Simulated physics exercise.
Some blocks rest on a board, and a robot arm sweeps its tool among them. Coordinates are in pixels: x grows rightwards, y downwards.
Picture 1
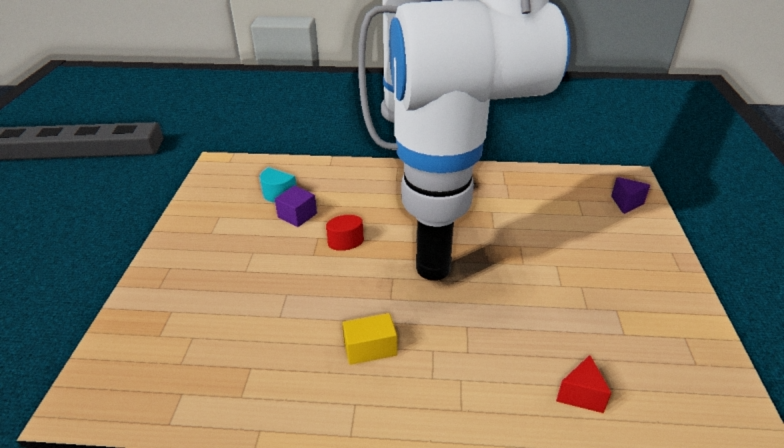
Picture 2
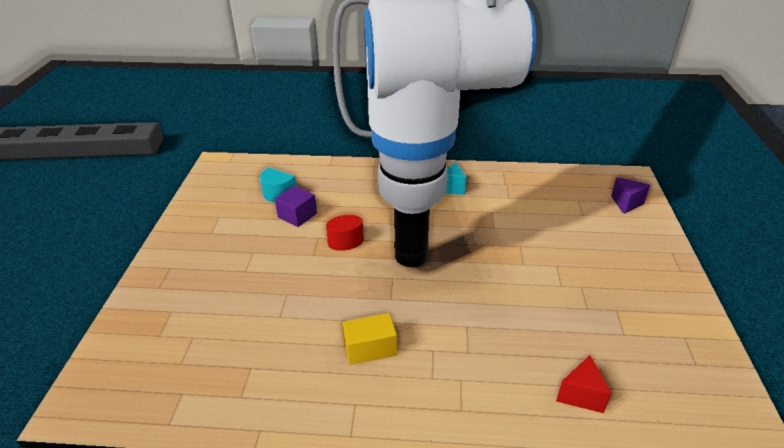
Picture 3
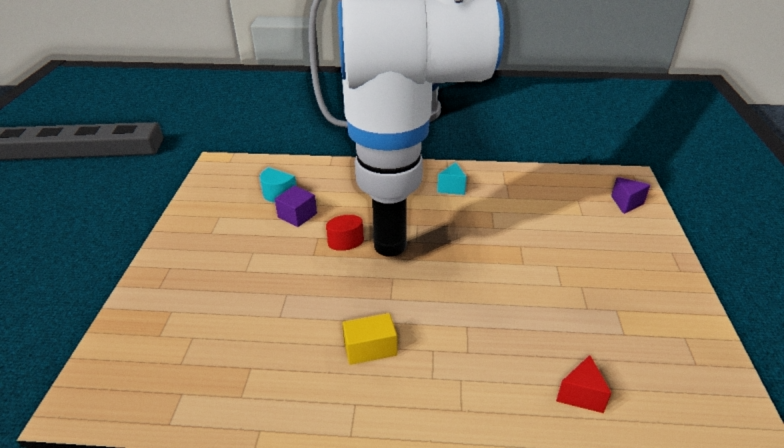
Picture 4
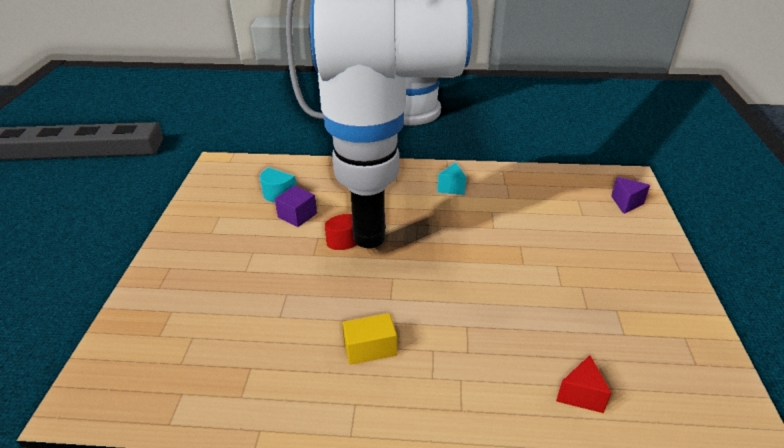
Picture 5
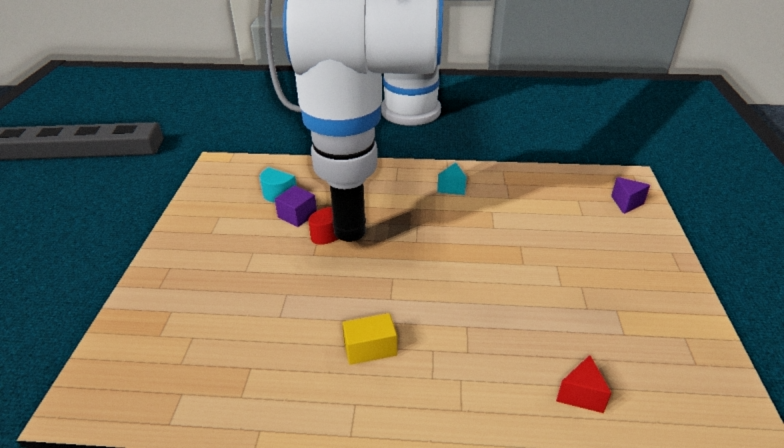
A white robot arm with blue bands and a black tool reaches over a light wooden board on a dark teal table, seen from a raised, fixed view. Turquoise, purple and red blocks sit at upper left, another turquoise one at the back, purple far right, yellow and red nearer. The tool sweeps left and slightly back, then pushes the red round block a short way left toward the purple one.
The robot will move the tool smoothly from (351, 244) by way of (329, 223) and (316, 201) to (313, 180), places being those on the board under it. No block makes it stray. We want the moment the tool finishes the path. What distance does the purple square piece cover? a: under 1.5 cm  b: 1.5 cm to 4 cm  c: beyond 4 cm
b (1.5 cm to 4 cm)
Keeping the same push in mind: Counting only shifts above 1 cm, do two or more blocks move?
Yes - that is the case.
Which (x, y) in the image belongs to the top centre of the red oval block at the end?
Its top centre is at about (294, 207).
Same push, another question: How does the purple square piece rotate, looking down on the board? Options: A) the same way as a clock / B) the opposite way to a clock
I'll go with A - the same way as a clock.
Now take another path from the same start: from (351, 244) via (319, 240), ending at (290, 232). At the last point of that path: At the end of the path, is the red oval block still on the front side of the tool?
I expect so.
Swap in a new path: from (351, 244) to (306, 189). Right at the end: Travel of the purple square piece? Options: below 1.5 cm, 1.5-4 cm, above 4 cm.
It ends 1.5 to 4 cm from its spot.
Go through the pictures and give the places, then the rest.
In the first frame, tool tip at (433, 270); block tops, turquoise D-shaped block at (275, 176); purple square piece at (295, 196); red oval block at (344, 222).
In the second frame, tool at (411, 257); blocks unchanged.
In the third frame, tool at (390, 247); blocks unchanged.
In the fourth frame, tool at (370, 239); red oval block at (343, 222).
In the fifth frame, tool at (350, 233); turquoise D-shaped block at (275, 176); purple square piece at (295, 196); red oval block at (326, 215).
What follows on the original path. One third of the way, tool at (327, 211); purple square piece at (282, 192), turned 20° clockwise; red oval block at (298, 205), turned 45° anticlockwise.
Two thirds of the way, tool at (315, 190); purple square piece at (281, 192), turned 20° clockwise; red oval block at (294, 207), turned 45° anticlockwise.
At the end, tool at (312, 169); turquoise D-shaped block in place; purple square piece at (281, 192), turned 20° clockwise; red oval block at (294, 207), turned 45° anticlockwise.
